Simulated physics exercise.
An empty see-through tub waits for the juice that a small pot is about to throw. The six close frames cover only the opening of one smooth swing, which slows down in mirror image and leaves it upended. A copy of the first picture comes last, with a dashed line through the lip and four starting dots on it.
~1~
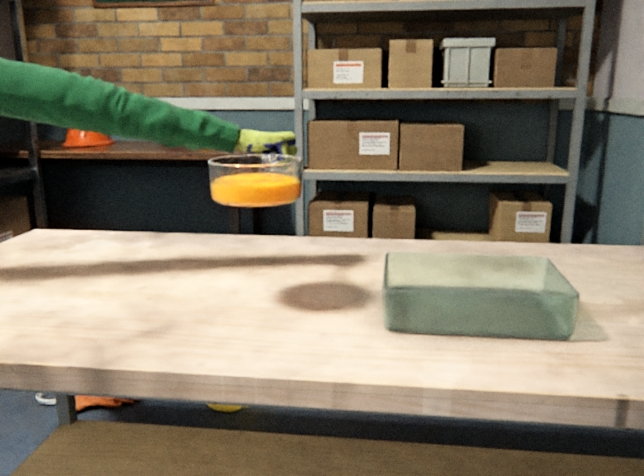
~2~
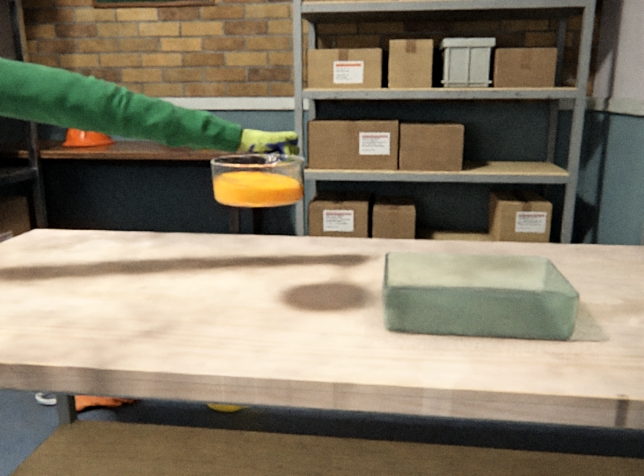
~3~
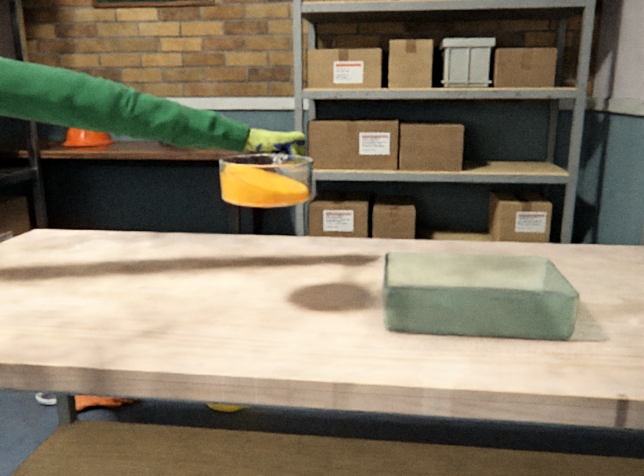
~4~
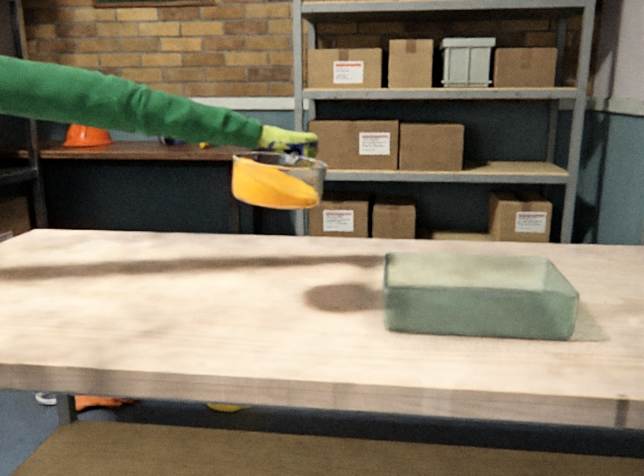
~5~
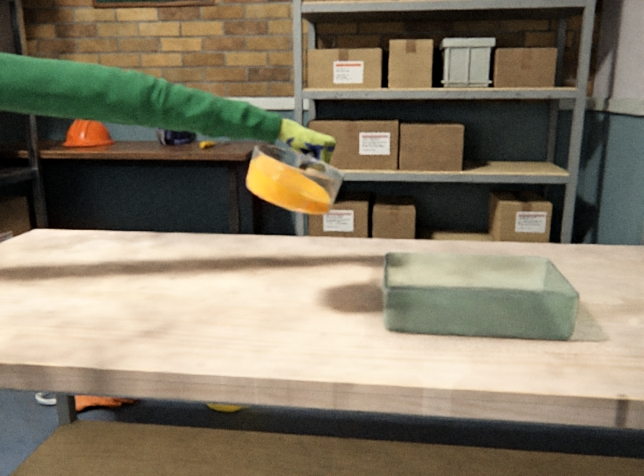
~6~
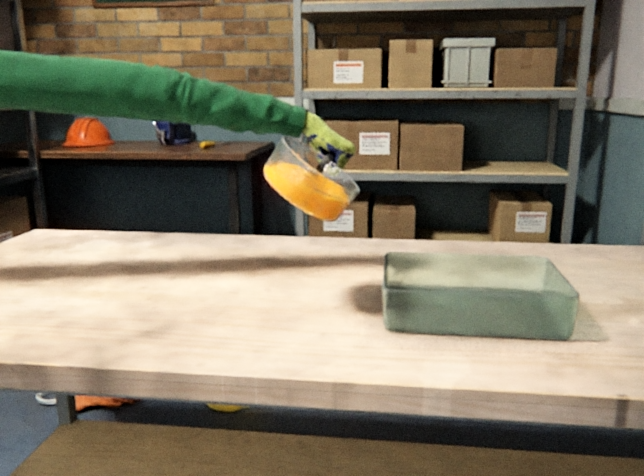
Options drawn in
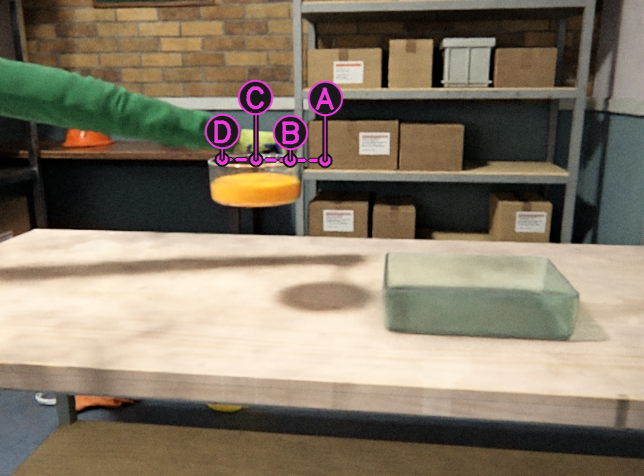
A green-sleeved arm moves a small pot of orange juice right and tilts it rightward.
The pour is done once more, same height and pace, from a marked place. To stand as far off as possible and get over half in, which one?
Go for C.
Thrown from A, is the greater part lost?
No.
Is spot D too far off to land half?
Yes, that goes wrong.
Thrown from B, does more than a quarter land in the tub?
Yes.
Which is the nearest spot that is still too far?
It is D.
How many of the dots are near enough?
Three.
On the marked copy, A at (325, 160); B at (290, 160); C at (255, 159); D at (222, 159).
Choosing A, about 67 % lands in the tub, 3 % falls short and 30 % goes beside or beyond.
Choosing B, about 74 % lands in the tub, 5 % falls short and 21 % goes beside or beyond.
Choosing C, about 68 % lands in the tub, 18 % falls short and 14 % goes beside or beyond.
Choosing D, about 28 % lands in the tub, 66 % falls short and 6 % goes beside or beyond.
